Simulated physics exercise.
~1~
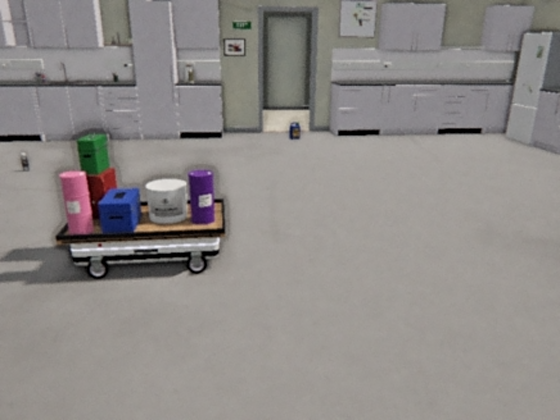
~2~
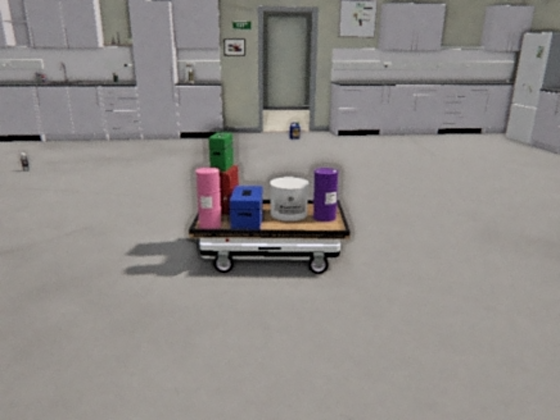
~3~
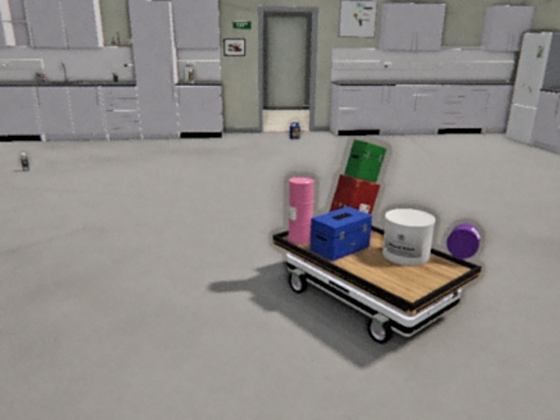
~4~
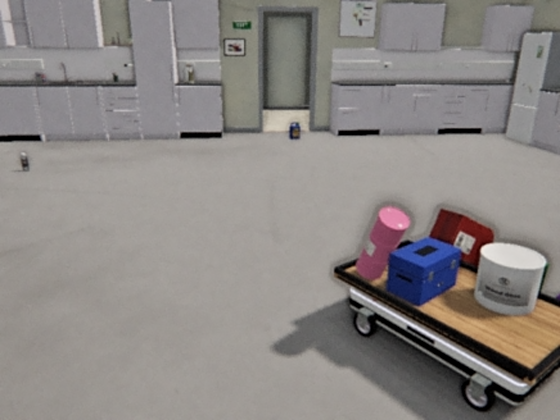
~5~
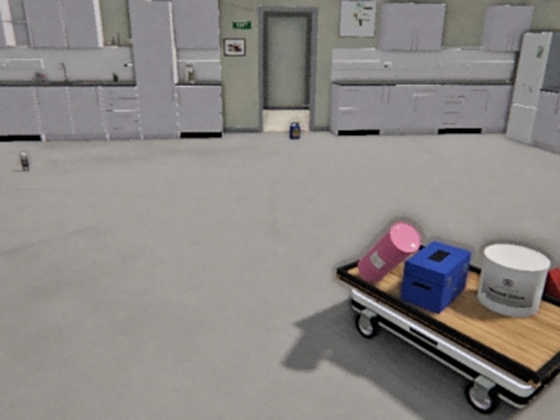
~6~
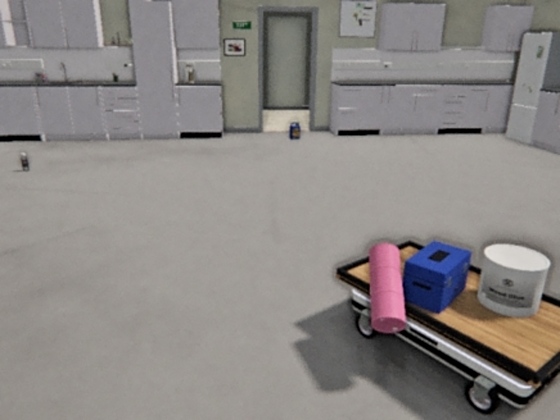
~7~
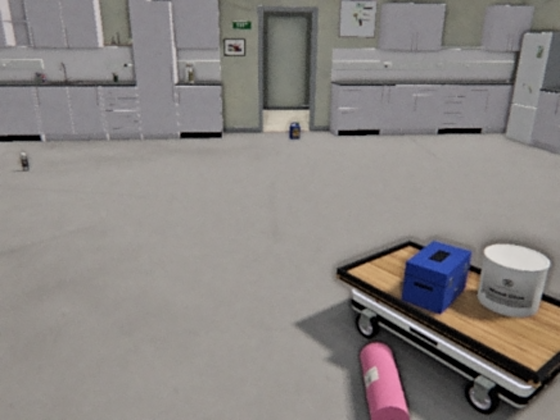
In a large grey-floored room with pale cabinets and a doorway along the far wall, a still, slightly raised view shows a flat wooden-decked cart at left. It carries a pink canister, a green toolbox above a red box, a blue toolbox, a white pail and a purple canister. The cart rolls right, then swings toward the viewer as the purple canister tips off and the green and red boxes lean. The green toolbox drops out of sight, and the red box tumbles off the right side. The cart stops at lower right, and the pink canister topples over the near edge onto the floor, leaving only the blue toolbox and white pail aboard.
